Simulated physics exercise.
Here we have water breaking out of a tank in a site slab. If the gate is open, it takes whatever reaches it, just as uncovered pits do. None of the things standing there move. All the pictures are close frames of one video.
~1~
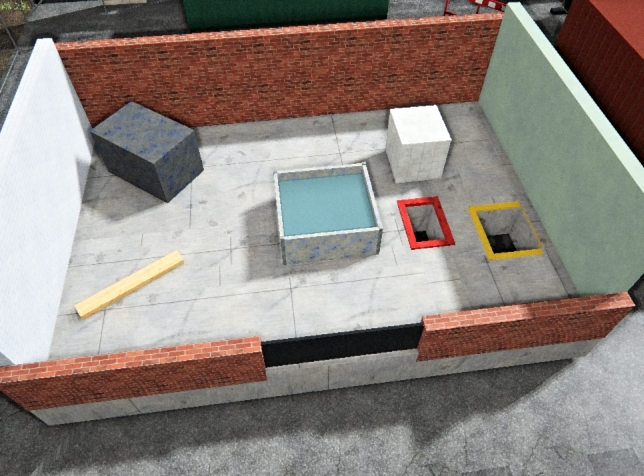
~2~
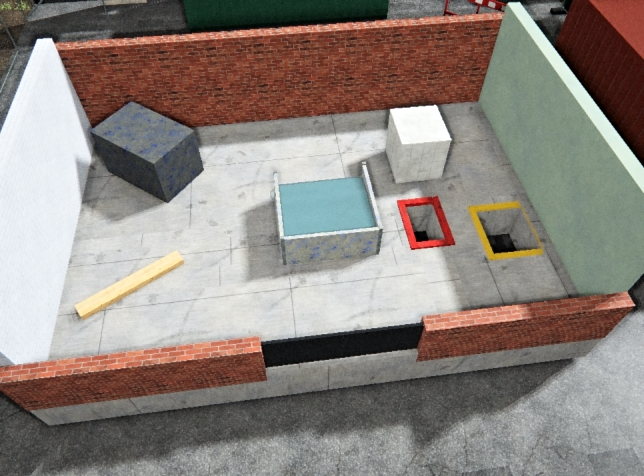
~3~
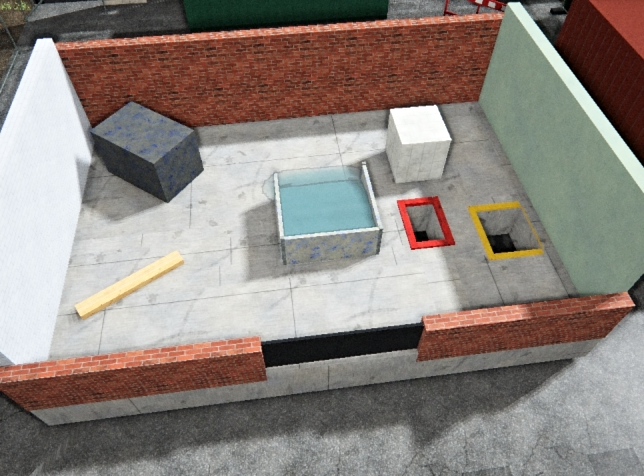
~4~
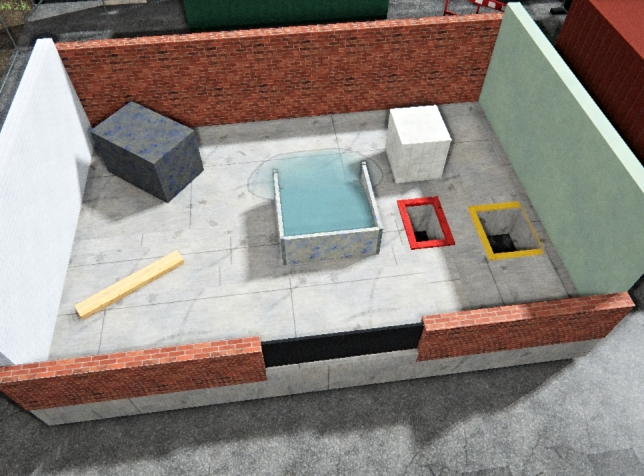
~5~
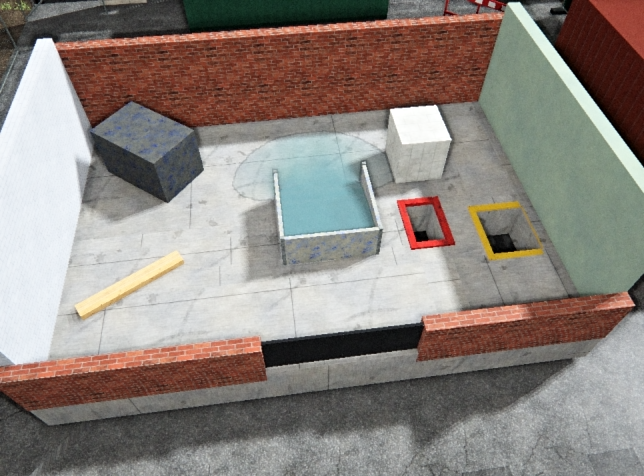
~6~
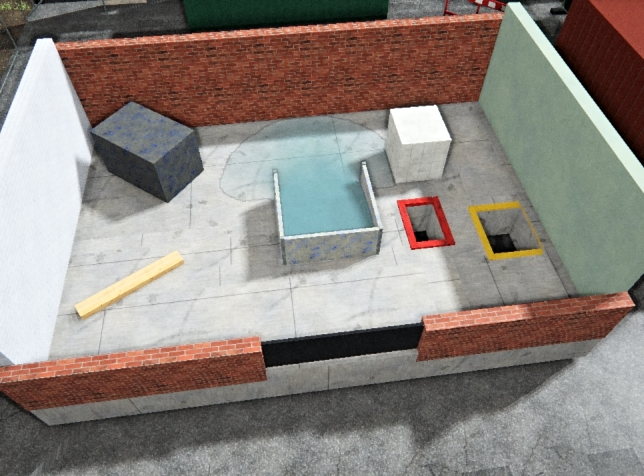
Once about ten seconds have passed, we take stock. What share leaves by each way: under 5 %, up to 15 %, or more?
At the end, as it plays out the gate never reaches five per cent; as it plays out the yellow pit sits in the middle - five to fifteen per cent; as it plays out the red pit never reaches five per cent.
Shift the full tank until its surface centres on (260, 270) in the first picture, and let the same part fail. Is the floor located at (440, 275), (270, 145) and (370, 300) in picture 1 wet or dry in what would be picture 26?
Unflooded - soaked - unflooded.
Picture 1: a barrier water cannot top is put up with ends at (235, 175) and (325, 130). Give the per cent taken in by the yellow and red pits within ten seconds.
I'd say the yellow pit takes roughly 20 %, the red pit roughly 0 %.
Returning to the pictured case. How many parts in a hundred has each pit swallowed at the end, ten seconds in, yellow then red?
First 12 %, then 0 %.
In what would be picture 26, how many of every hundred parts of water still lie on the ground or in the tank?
Estimate: Some 100 %.
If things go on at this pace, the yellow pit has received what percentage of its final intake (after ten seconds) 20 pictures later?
0 %.
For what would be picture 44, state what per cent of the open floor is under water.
Some 60 in a hundred.
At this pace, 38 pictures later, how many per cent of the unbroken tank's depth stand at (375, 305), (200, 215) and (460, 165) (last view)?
Respectively 0, 4 and 6 per cent.
A moment on, water covers 20 % of the floor; the gate 0 %, the yellow pit 0 %, the red pit 0 %.
Next, water covers 25 % of the floor; the gate 0 %, the yellow pit 0 %, the red pit 0 %.
Then, water covers 35 % of the floor; the gate 0 %, the yellow pit 0 %, the red pit 0 %.
Later, water covers 60 % of the floor; the gate 0 %, the yellow pit 6 %, the red pit 0 %.
In the end, water covers 80 % of the floor; the gate 0 %, the yellow pit 11 %, the red pit 0 %.
